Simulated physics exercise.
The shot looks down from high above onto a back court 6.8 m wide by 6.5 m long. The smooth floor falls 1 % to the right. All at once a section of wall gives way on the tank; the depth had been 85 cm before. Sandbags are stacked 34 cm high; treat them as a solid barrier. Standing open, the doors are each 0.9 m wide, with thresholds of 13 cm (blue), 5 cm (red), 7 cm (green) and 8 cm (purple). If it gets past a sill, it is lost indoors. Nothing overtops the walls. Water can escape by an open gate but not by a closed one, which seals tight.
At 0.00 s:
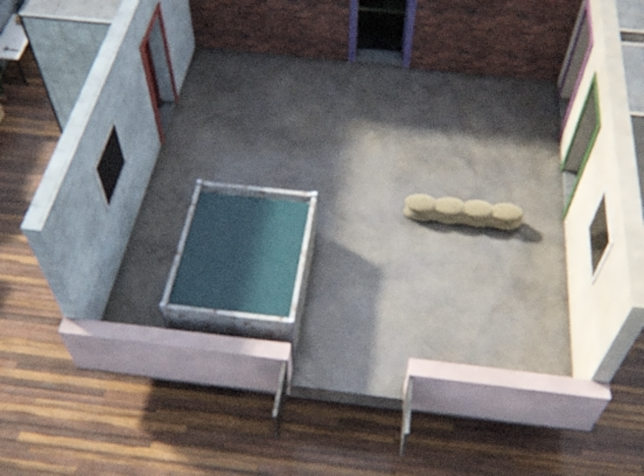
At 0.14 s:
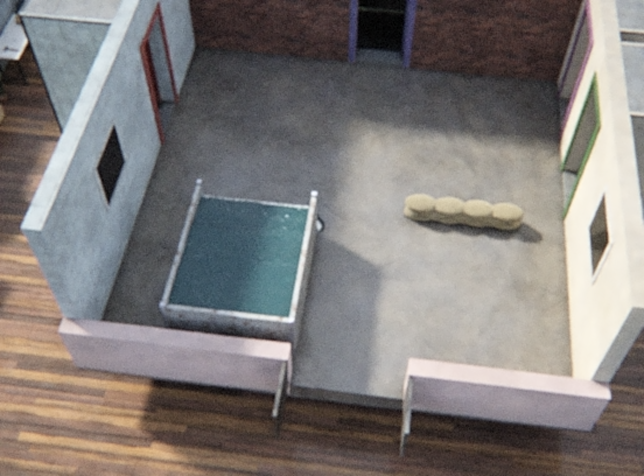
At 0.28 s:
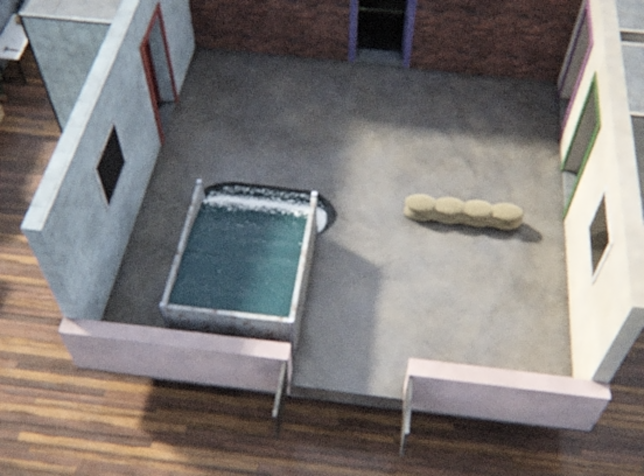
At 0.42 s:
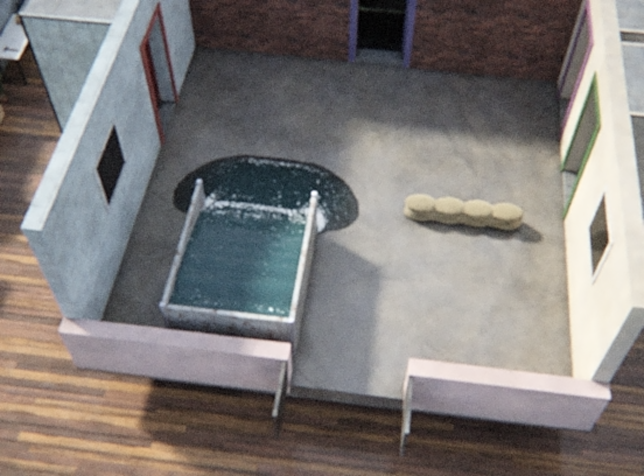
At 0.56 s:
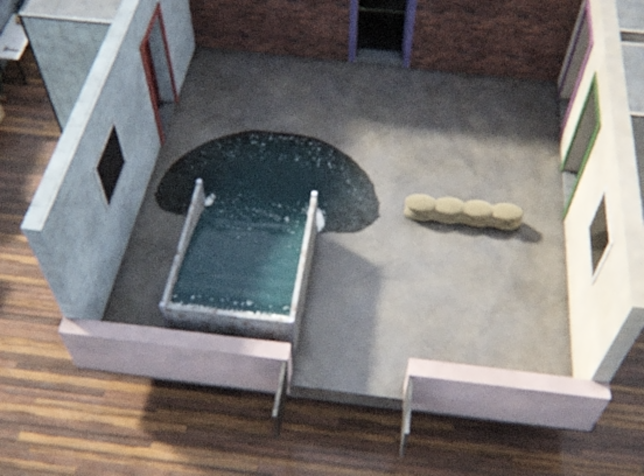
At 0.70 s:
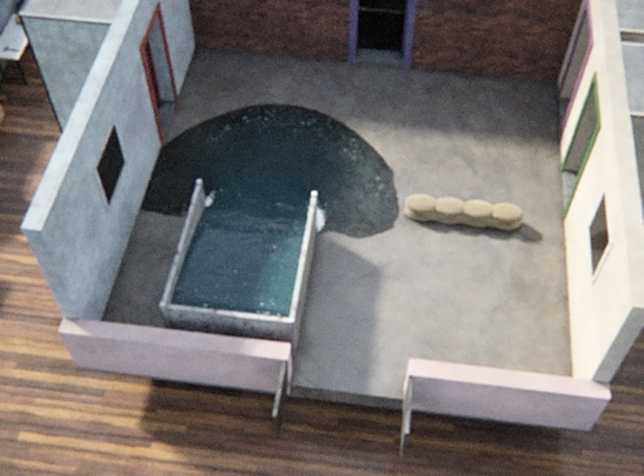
Water poured out of the far side of a raised tank in a walled yard and spread in a widening dark, rounded pool across the grey floor, reaching close to the stacked sandbags.
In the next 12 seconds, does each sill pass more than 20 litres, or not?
In order: The blue door will most likely bust the limit, the red door will most likely bust the limit, the green door will most likely bust the limit, the purple door will most likely bust the limit.
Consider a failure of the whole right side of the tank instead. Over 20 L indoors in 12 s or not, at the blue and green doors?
Checking each door against the limit: Blue does not exceed it, green tops it.
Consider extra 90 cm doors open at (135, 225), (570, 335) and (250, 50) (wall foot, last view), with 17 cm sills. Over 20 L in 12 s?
Taking them in order, the first gets too little, the second too little and the third enough.
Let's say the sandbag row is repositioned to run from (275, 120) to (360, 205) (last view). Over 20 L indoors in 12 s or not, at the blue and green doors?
Note - blue: Limit held; green: Limit exceeded.
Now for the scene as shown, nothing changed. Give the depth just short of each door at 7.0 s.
Depths in cm: Blue 6, red 6, green 15, purple 18.
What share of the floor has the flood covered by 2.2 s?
Roughly 50 % of the floor is wet.
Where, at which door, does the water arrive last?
Last: Green.
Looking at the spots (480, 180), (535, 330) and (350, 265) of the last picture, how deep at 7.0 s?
8, 4, 0 cm.
After 1.4 s water covers 45 % of the floor and is deepest (34 cm) near (298, 58); blue door 20 cm at the sill, 1 L in, red door 12 cm at the sill, 2 L in, green door not reached, purple door not reached.
After 2.2 s water covers 50 % of the floor and is deepest (48 cm) near (205, 49); blue door 30 cm at the sill, 44 L in, red door 12 cm at the sill, 28 L in, green door not reached, purple door not reached.
After 3.5 s water covers 55 % of the floor and is deepest (36 cm) near (548, 83); blue door 21 cm at the sill, 116 L in, red door 16 cm at the sill, 68 L in, green door not reached, purple door 24 cm at the sill, 27 L in.
After 7.0 s water covers 80 % of the floor and is deepest (22 cm) near (562, 403); blue door 6 cm at the sill, 135 L in, red door 6 cm at the sill, 158 L in, green door 15 cm at the sill, 27 L in, purple door 18 cm at the sill, 278 L in.
After 12.0 s water covers 95 % of the floor and is deepest (11 cm) near (562, 403); blue door 7 cm at the sill, 135 L in, red door 1 cm at the sill, 159 L in, green door 10 cm at the sill, 118 L in, purple door 10 cm at the sill, 355 L in.
